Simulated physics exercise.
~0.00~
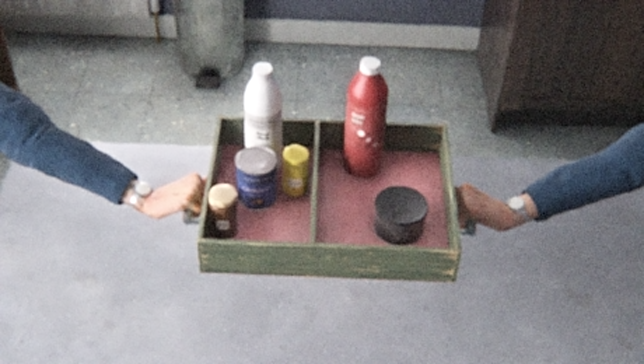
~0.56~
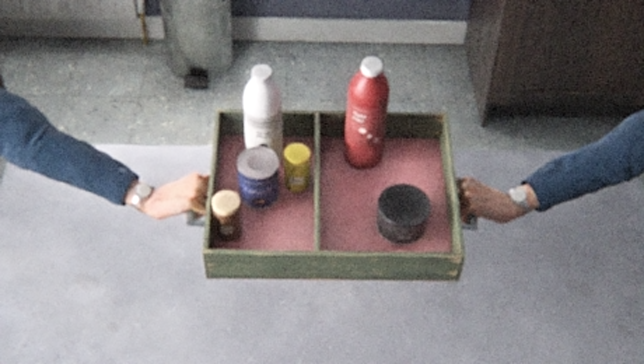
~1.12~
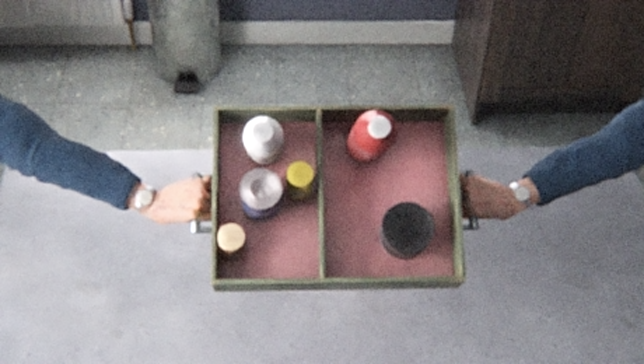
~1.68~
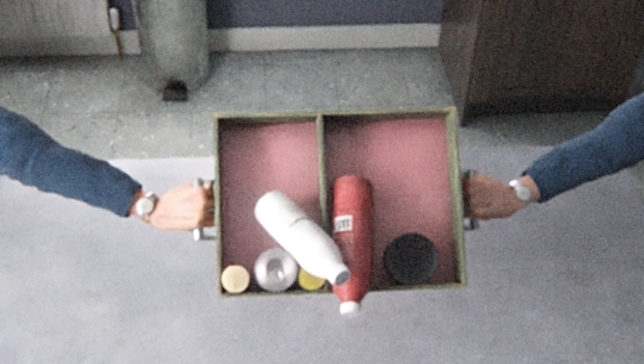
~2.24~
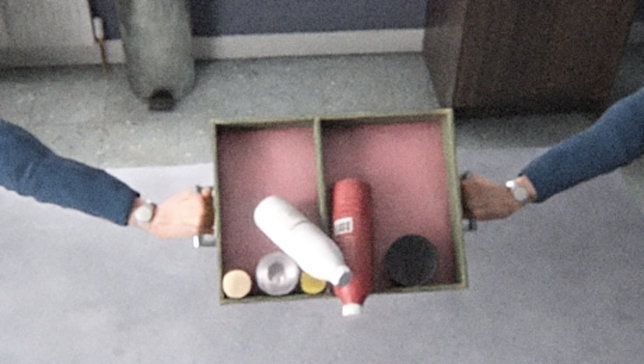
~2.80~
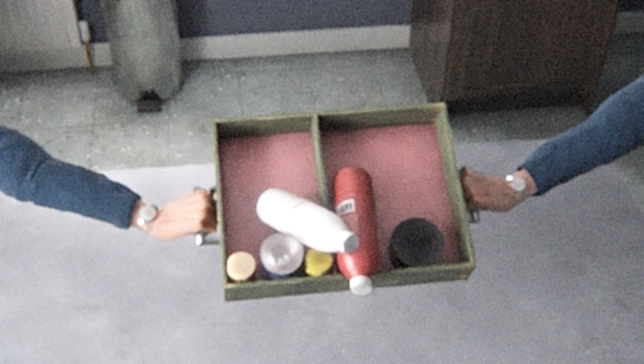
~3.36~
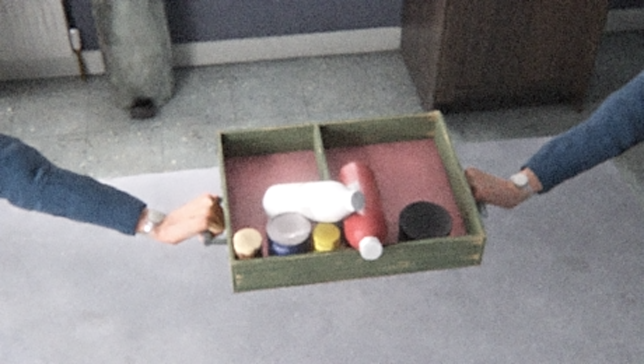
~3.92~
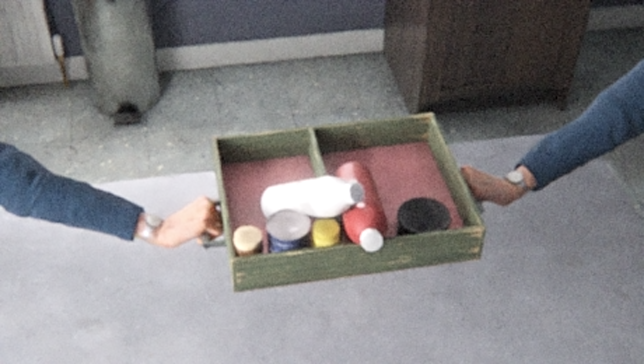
A shallow green crate, divided in two and lined in pink, is held by a hand at each end, with a red bottle, a white bottle and several small containers standing inside. The hands tip its near side down, and the bottles begin to lean. As the tilt steepens, both bottles topple toward the near wall, the white one landing across the divider, while the small containers slide down against that wall. The hands then swing the crate back toward level. Both bottles remain lying inside, and the small containers stand along the near side.
